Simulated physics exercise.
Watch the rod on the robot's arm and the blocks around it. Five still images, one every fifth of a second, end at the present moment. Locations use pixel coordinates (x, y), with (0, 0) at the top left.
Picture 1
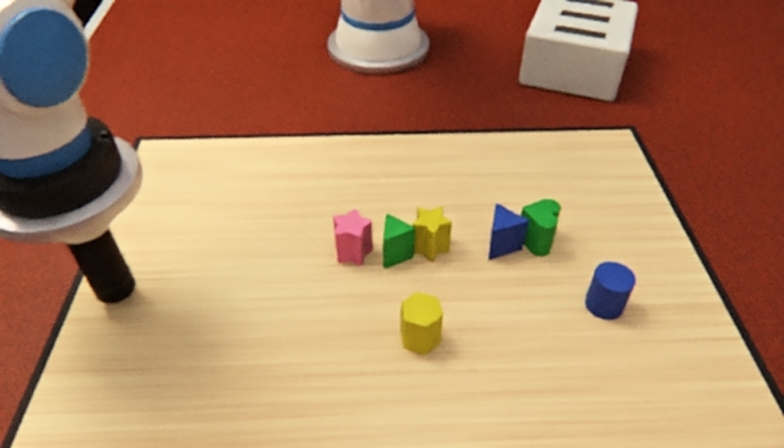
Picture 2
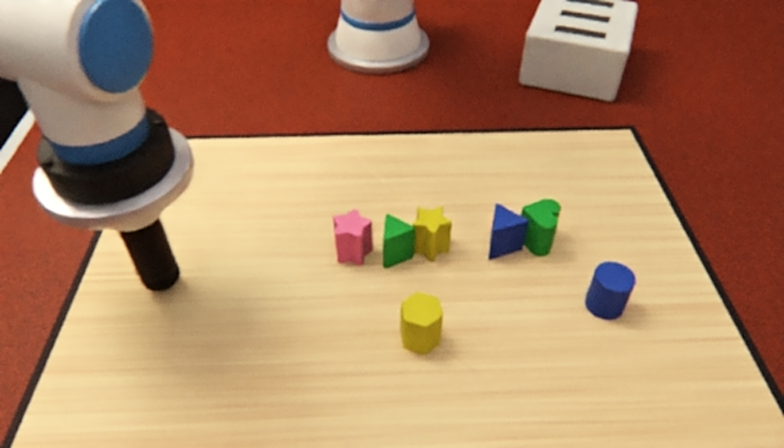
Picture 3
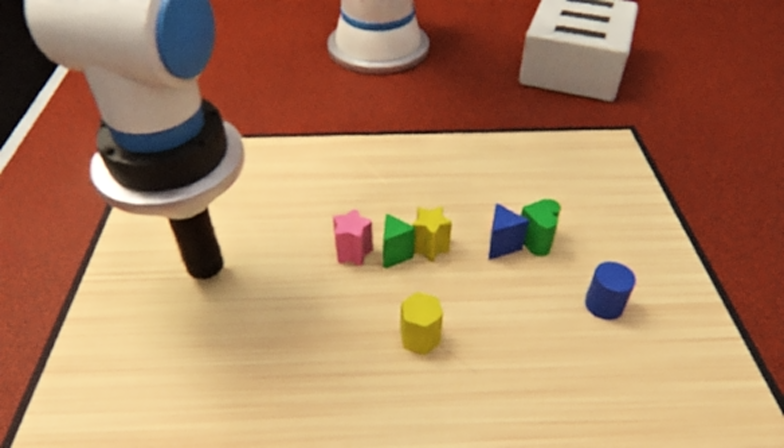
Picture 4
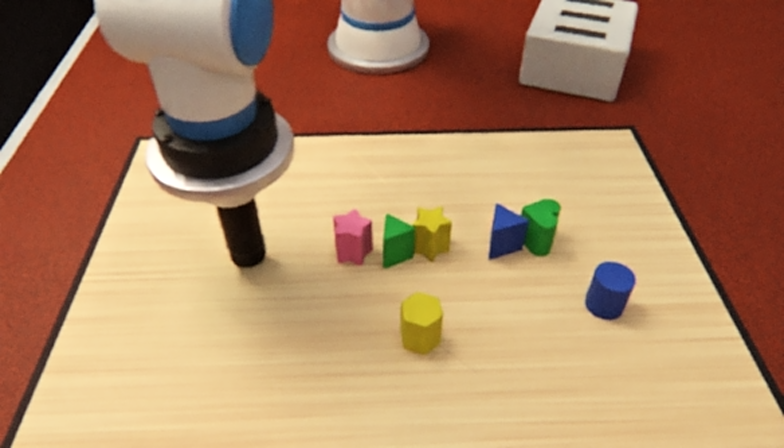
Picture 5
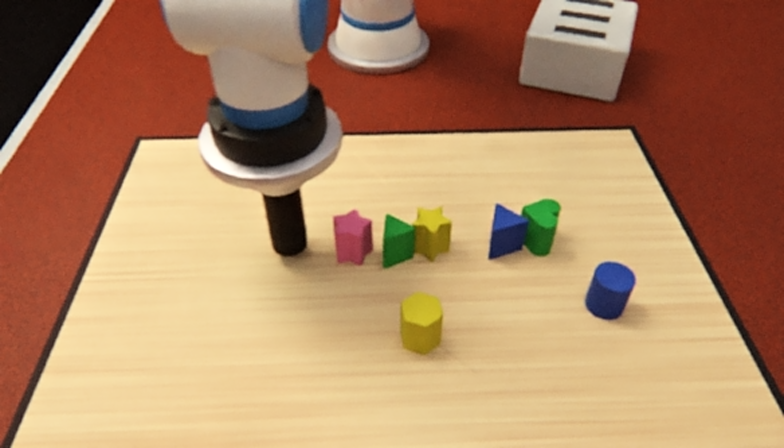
A robot arm moves its black rod rightward across the board, beside the still pink star.
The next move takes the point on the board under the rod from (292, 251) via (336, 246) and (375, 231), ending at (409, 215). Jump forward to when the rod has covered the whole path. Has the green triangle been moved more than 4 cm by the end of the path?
The answer is no.
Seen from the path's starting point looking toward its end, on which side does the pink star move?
That's a shift to the right.
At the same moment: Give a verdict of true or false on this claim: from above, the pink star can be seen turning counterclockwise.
That statement is not accurate.
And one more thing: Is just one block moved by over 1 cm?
My answer is no.
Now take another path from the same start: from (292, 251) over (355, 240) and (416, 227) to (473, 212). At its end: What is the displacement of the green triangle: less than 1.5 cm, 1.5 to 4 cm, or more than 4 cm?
Result: 1.5-4 cm.
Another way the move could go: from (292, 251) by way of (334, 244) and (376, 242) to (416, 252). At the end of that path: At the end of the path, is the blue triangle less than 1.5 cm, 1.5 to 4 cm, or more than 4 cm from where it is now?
My estimate: Under 1.5 cm.
On the path given first. One third of the way, rod (336, 239); pink star (366, 223), turned 25° clockwise.
Two thirds of the way, rod (375, 224); pink star (390, 222), turned 70° clockwise; green triangle (418, 236).
At the end, rod (410, 208); pink star (392, 220), turned 80° clockwise; green triangle (419, 237); yellow star unmoved.
